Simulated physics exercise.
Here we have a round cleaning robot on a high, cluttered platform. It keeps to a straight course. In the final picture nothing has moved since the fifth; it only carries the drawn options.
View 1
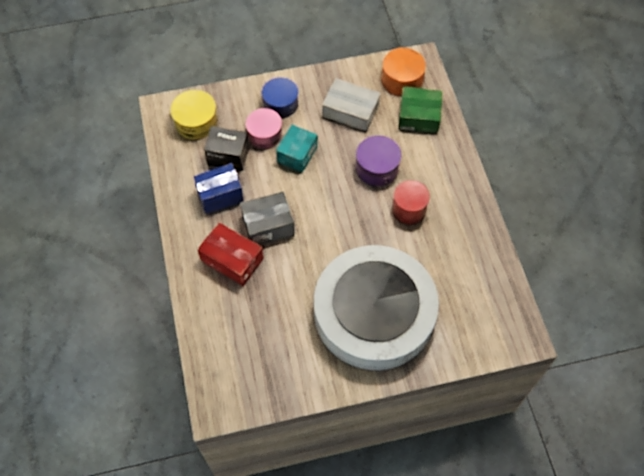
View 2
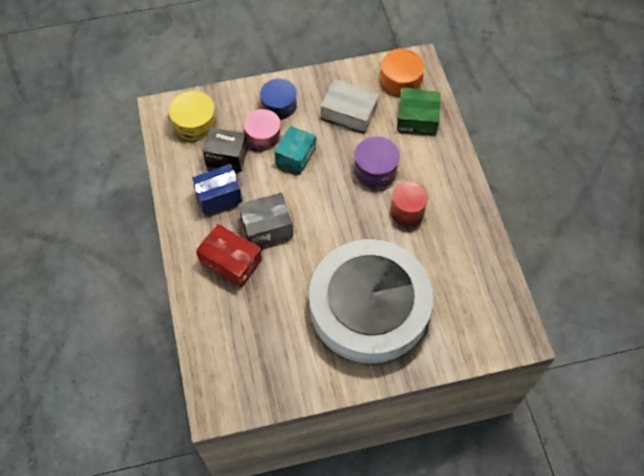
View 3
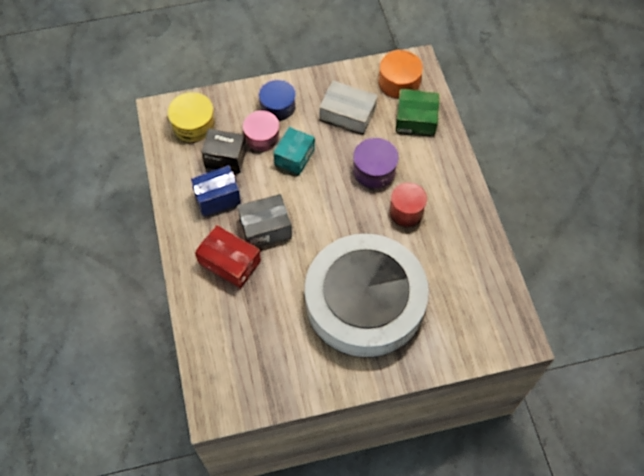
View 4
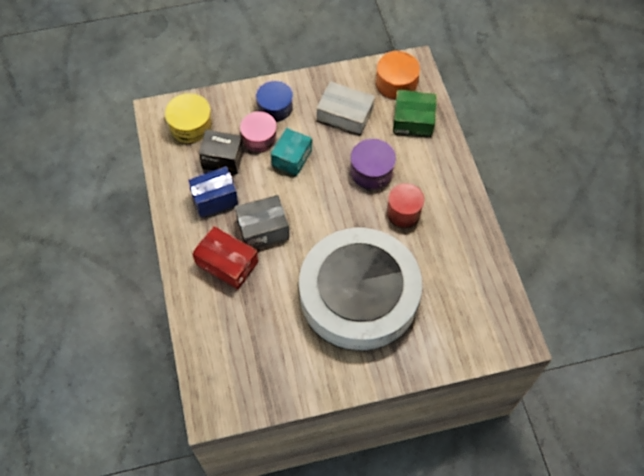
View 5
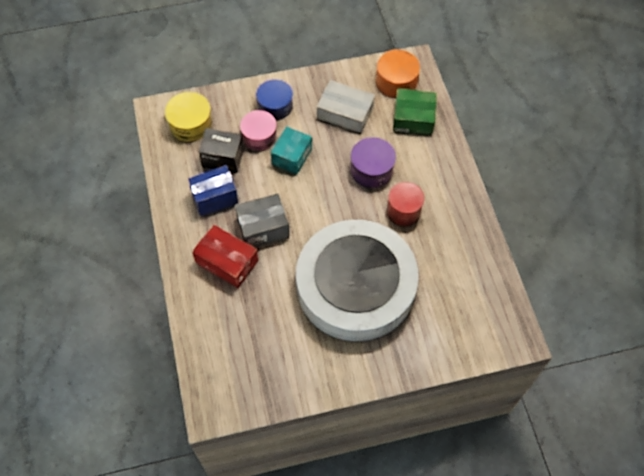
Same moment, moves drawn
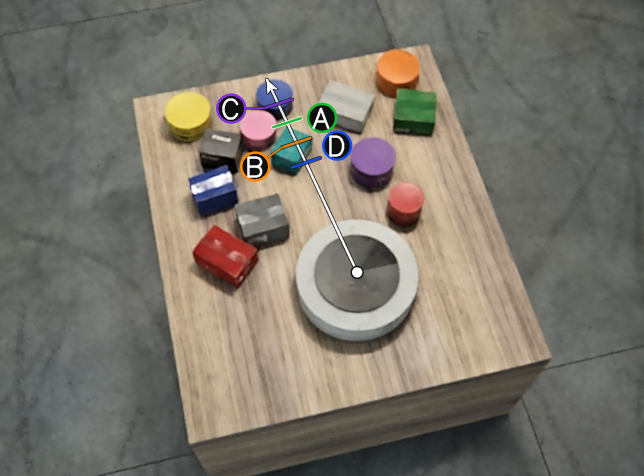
We see a round grey cleaning robot on a wooden platform cluttered with small colourful boxes and canisters; it moves slowly a short way up and to the left in a straight line, while the other objects stay in place.
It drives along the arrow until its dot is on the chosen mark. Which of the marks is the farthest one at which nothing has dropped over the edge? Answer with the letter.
Up to mark B.
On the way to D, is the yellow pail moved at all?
No.
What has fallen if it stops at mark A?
The blue pail.
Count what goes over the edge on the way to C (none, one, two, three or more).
By then, two.
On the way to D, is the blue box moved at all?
Yes.
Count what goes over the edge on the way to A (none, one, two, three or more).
By then, one.
On the marked copy, A at (287, 123); B at (297, 142); C at (278, 104); D at (306, 163); the arrow from (357, 272) to (267, 80); the white dot at (357, 272).
Following B. Soon after the start, robot (334, 230); grey parcel (251, 214); orange canister (398, 74).
Later, robot (312, 183); blue box (196, 189); pink pail (249, 121).
In the end, robot (297, 151); blue pail (266, 77); blue box (192, 190); nothing has fallen.
As for the rest, A drops the blue pail; C drops the turquoise parcel and blue pail; D is safe but short.
